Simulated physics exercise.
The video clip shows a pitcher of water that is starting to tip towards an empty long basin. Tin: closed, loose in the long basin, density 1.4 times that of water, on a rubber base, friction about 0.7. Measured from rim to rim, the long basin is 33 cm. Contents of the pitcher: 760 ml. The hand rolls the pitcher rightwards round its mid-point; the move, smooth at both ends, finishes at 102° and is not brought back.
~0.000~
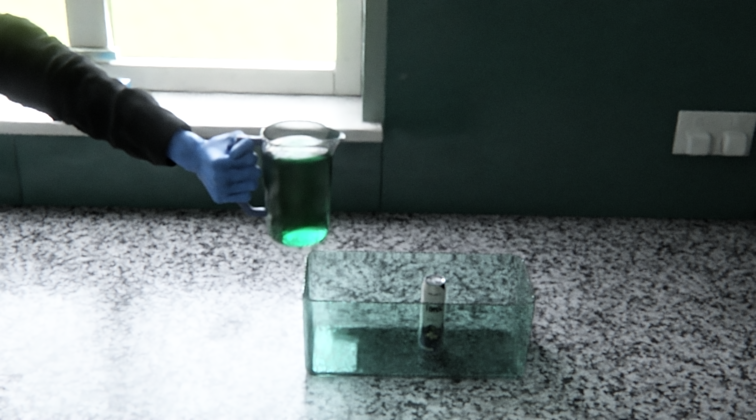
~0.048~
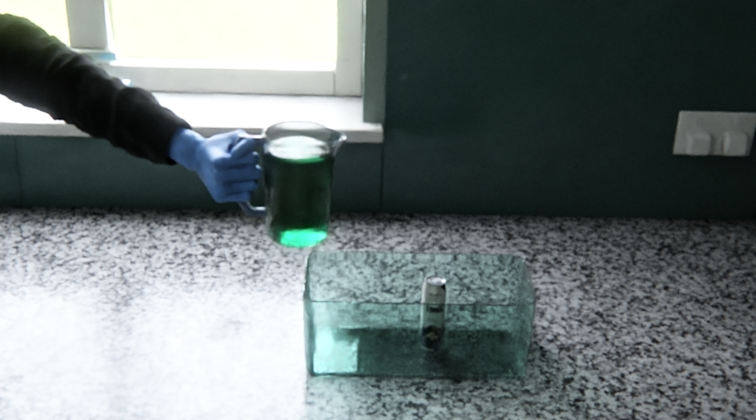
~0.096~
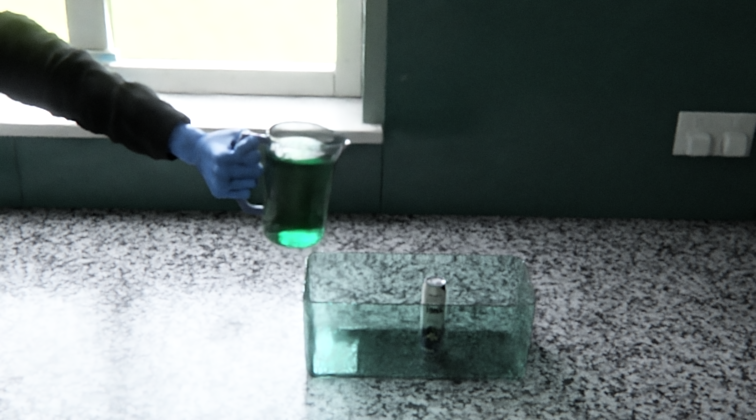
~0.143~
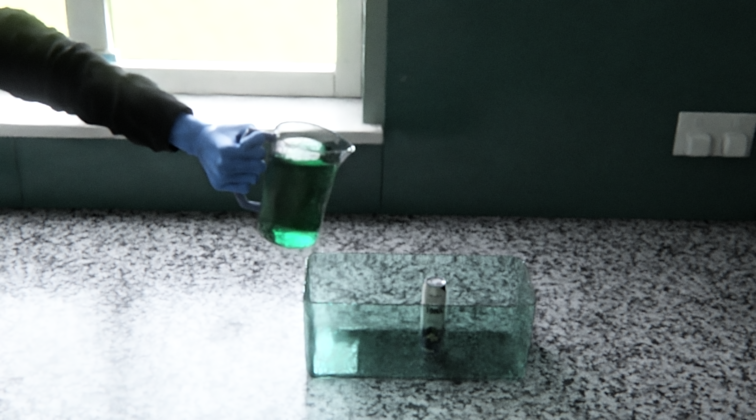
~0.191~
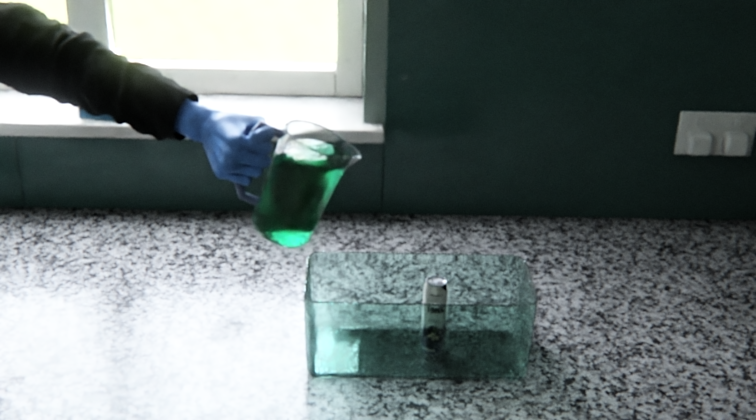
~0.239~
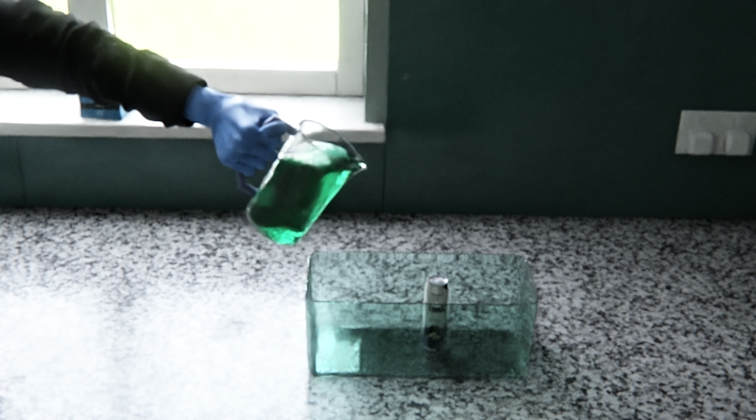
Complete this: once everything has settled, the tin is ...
Once everything has settled, the tin is standing up.
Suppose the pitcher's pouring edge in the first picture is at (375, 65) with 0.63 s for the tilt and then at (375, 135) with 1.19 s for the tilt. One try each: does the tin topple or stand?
Try 1: Still standing; try 2: Tipped over.
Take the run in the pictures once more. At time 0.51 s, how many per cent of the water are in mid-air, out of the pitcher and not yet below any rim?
At that moment, about 20 percent.
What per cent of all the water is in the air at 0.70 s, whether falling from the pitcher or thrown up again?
Airborne fraction: Approx. 20 %.
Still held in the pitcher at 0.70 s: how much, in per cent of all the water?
Around 30 percent of it.
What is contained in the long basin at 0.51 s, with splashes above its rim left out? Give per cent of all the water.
Estimate - around 10 in a hundred parts.
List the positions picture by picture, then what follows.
Tilt 0°; pouring edge (344, 135); surface from (265, 147) to (332, 149); the long basin's rim runs from (305, 276) to (529, 280); the tin's top is at (434, 283), in the first frame.
Tilt 1°; pouring edge (346, 137); surface from (266, 146) to (334, 149), in the second frame.
Tilt 6°; pouring edge (350, 142); surface from (269, 146) to (336, 151), in the third frame.
Tilt 13°; pouring edge (355, 148); surface from (273, 148) to (341, 155), in the fourth frame.
Tilt 21°; pouring edge (362, 156); surface from (273, 164) to (350, 155), in the fifth frame.
Tilt 32°; pouring edge (368, 167); surface from (268, 174) to (362, 160), in the sixth frame.
After 0.51 s the tilt is 93° and 70 per cent is still to pour; the tin stands where it began.
After 0.70 s the tilt is 102° and 30 per cent is still to pour; the tin stands where it began.
After 0.91 s the tilt is 102° and 7 per cent is still to pour; the tin stands 1 cm from where it began.
After 1.13 s the tilt is 102° and 1 per cent is still to pour; the tin stands 1 cm from where it began.
In the end the tin stands 1 cm from where it began.
